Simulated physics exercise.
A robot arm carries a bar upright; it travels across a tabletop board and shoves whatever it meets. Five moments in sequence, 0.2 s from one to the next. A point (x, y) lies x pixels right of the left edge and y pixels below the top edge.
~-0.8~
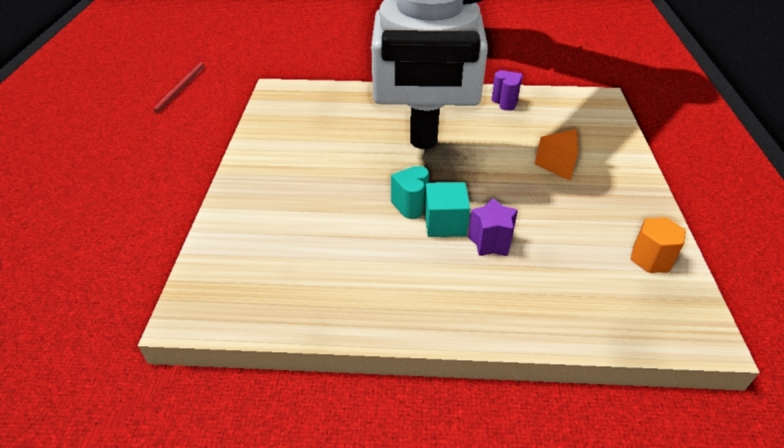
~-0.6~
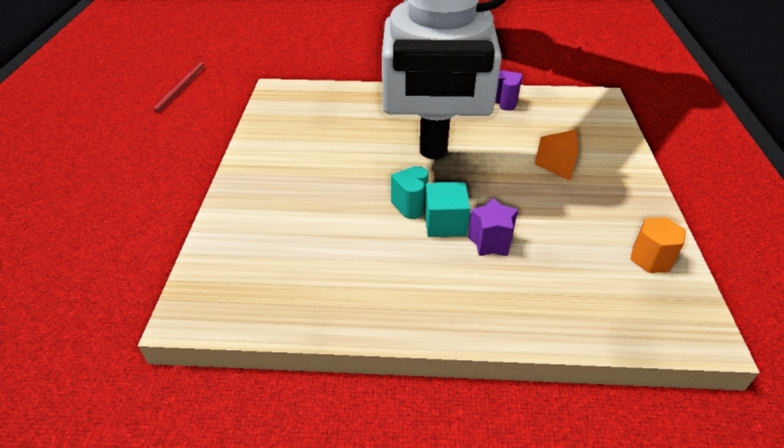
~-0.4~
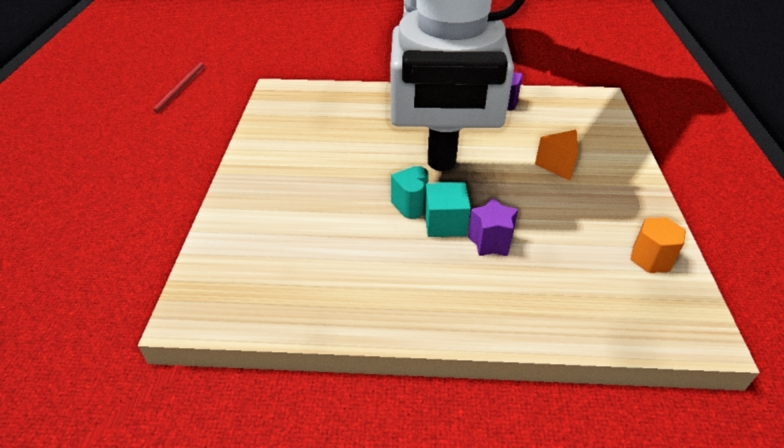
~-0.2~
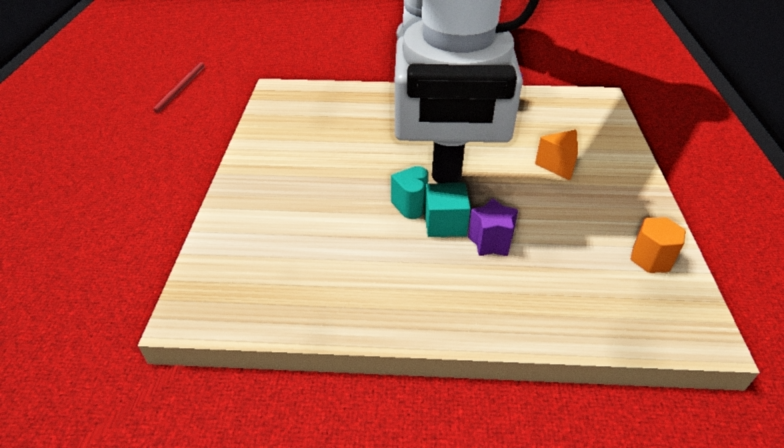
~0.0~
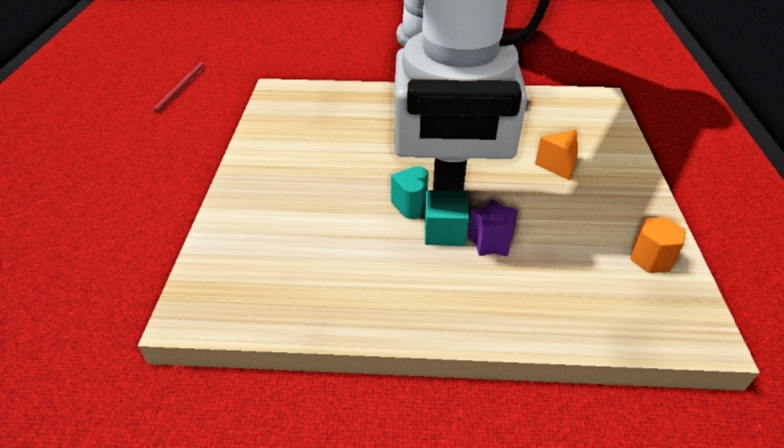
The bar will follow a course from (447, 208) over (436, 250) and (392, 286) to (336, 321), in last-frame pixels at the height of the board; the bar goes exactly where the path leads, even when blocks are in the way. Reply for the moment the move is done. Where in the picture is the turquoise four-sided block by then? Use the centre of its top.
Expect it around (427, 278).
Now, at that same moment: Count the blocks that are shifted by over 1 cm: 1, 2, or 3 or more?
Answer: One block.
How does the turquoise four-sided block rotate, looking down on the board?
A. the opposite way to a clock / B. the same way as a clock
A - the opposite way to a clock.
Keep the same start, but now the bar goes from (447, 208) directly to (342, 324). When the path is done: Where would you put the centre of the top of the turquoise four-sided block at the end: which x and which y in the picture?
So, by the moment the path ends, you'll find the top centre of the turquoise four-sided block at (439, 243).
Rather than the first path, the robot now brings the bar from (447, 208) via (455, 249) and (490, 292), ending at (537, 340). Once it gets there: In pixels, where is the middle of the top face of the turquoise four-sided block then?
By then it is at (443, 261).
The first path, step by step. One third of the way, bar (437, 234); turquoise four-sided block (437, 249).
Two thirds of the way, bar (392, 270); turquoise four-sided block (427, 278), turned 35° anticlockwise.
At the end, bar (334, 305); turquoise heart block still; turquoise four-sided block (427, 278), turned 40° anticlockwise.
